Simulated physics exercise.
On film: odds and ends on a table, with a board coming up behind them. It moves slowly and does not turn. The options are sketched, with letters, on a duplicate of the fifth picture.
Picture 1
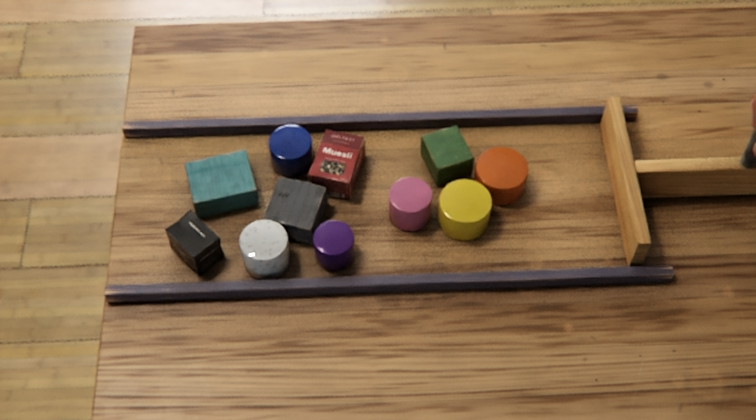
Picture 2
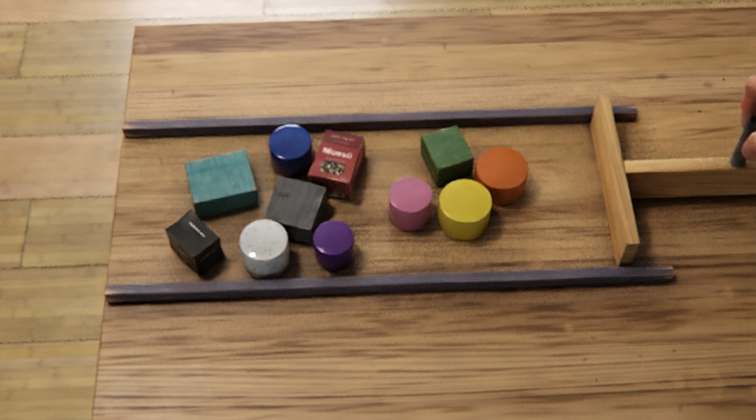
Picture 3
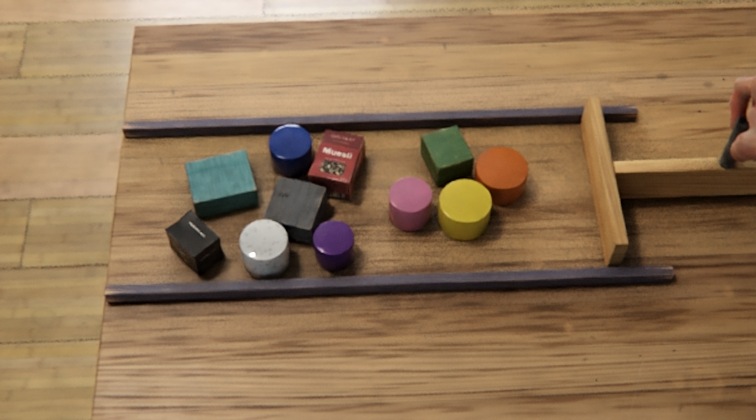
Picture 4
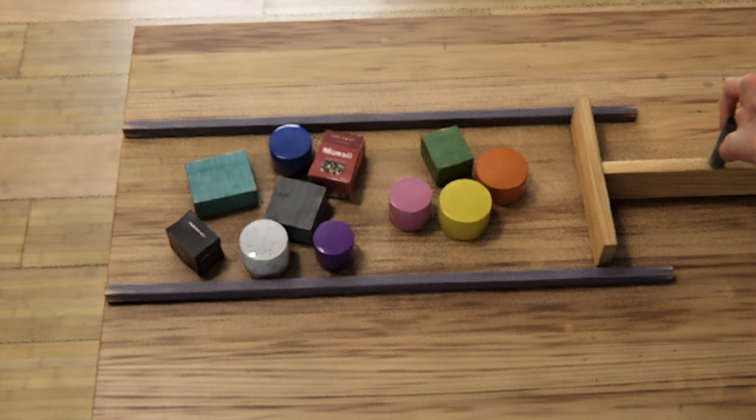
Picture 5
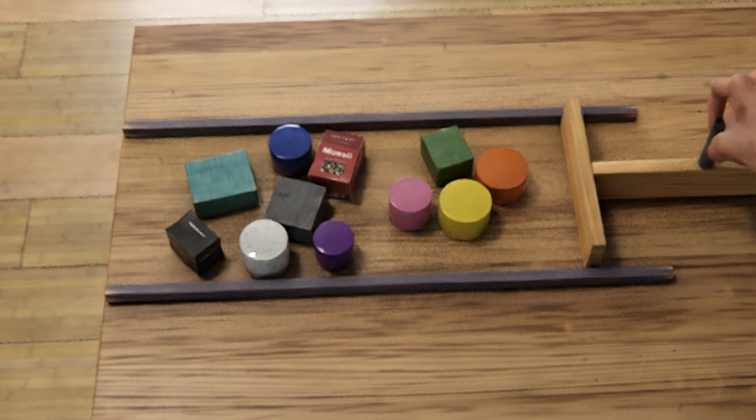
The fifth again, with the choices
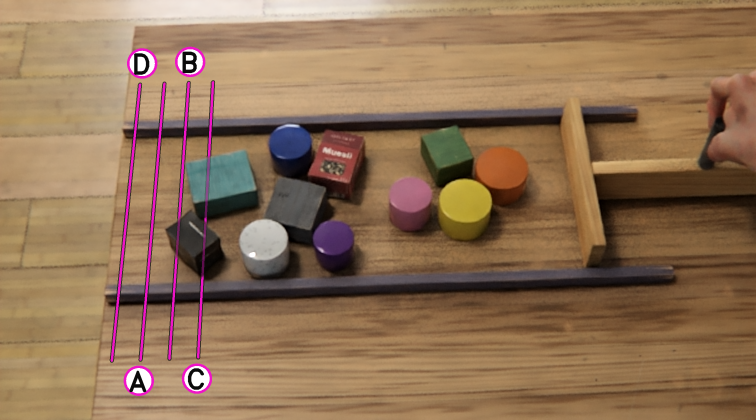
A hand slowly slides a wooden board left toward the blocks and pots, which stay still.
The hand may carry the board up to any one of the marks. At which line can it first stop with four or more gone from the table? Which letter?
It can halt at C.
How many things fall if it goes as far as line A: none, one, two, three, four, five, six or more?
Six or more.
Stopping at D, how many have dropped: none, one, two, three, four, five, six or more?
In all, six or more.
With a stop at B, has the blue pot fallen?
Yes.
On the marked copy, A at (153, 210); B at (180, 209); C at (206, 208); D at (127, 211).
Taking C. A third of the way, board (450, 173); green block (407, 142); yellow pot (418, 225).
Two thirds of the way, board (313, 177); turquoise block (145, 175); black packet (165, 243).
When it is over, board (206, 181); black packet over the edge; turquoise block over the edge; four fallen.
As for the rest, A drops seven, but is farther than needed; B drops six, but is farther than needed; D drops eleven, but is farther than needed.
